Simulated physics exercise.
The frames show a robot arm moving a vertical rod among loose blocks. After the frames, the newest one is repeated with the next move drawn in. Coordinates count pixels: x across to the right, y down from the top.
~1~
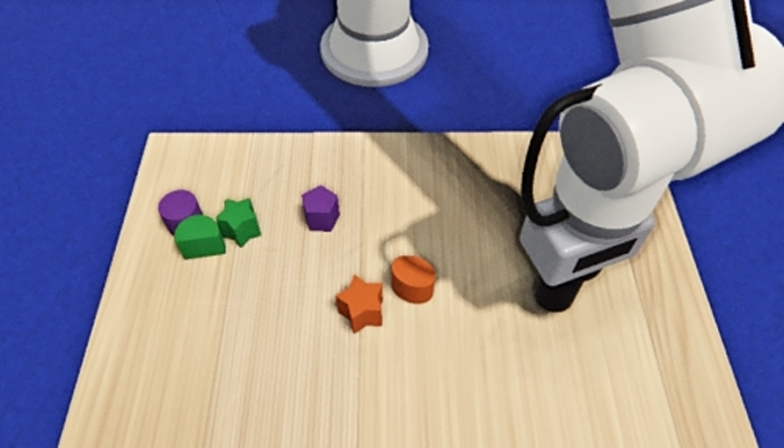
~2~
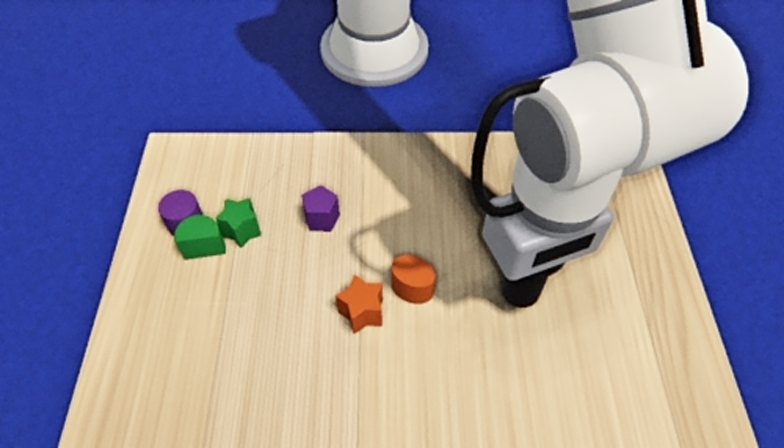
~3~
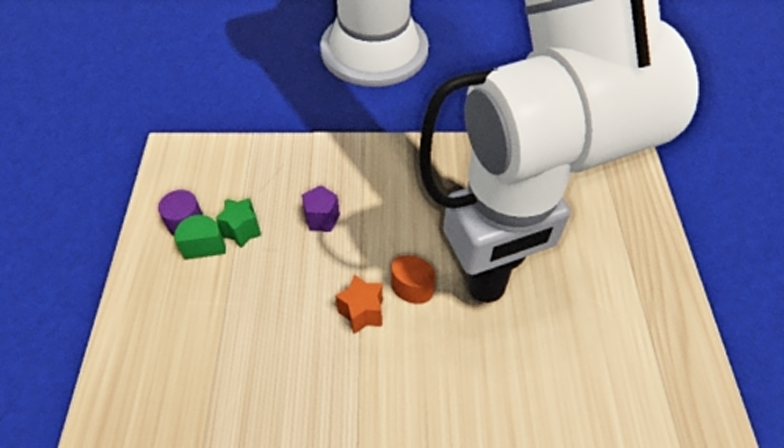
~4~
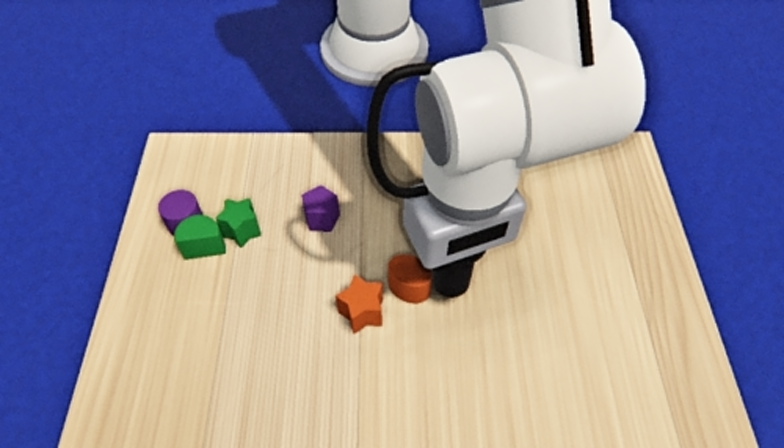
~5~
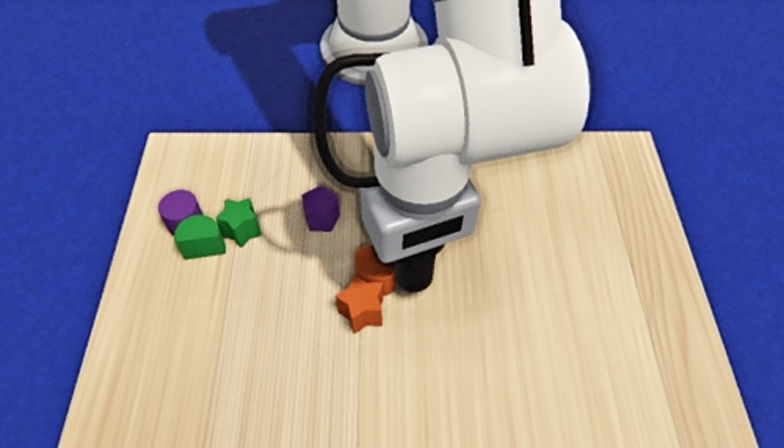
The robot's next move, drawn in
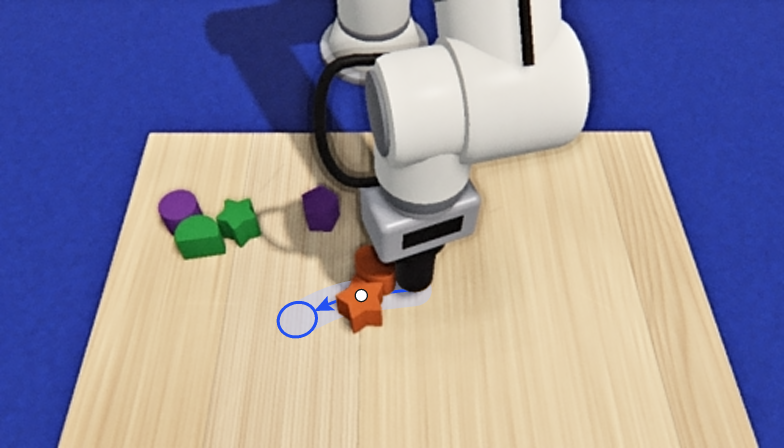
White robot arm sweeping a black rod left across a wooden board, pushing an orange oval block beside an orange star.
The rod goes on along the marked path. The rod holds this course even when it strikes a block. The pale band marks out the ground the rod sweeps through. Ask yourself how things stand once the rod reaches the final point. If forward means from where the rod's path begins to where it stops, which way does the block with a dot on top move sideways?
Goes left.
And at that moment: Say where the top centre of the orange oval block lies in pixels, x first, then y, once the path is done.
I'd guess (326, 253).
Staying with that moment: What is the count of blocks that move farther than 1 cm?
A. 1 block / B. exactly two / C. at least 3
I'll go with B - exactly two.
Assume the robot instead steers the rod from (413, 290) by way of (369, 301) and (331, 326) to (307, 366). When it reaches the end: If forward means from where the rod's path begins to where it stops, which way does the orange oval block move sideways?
That block drifts right.
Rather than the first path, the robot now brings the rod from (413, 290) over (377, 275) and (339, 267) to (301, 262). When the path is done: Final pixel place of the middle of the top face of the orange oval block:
Its top middle is near (265, 228).
The drawn path runs from (413, 290) over (354, 297) to (297, 319); the dot is on the orange star block.
The first path, step by step. One third of the way, rod (373, 281); orange star block (342, 305), turned 25° anticlockwise; orange oval block (343, 255), turned 45° clockwise.
Two thirds of the way, rod (332, 289); orange star block (322, 318), turned 80° anticlockwise; orange oval block (326, 253), turned 100° clockwise.
At the end, rod (294, 307); orange star block (308, 333), turned 120° anticlockwise; orange oval block (326, 253), turned 100° clockwise.
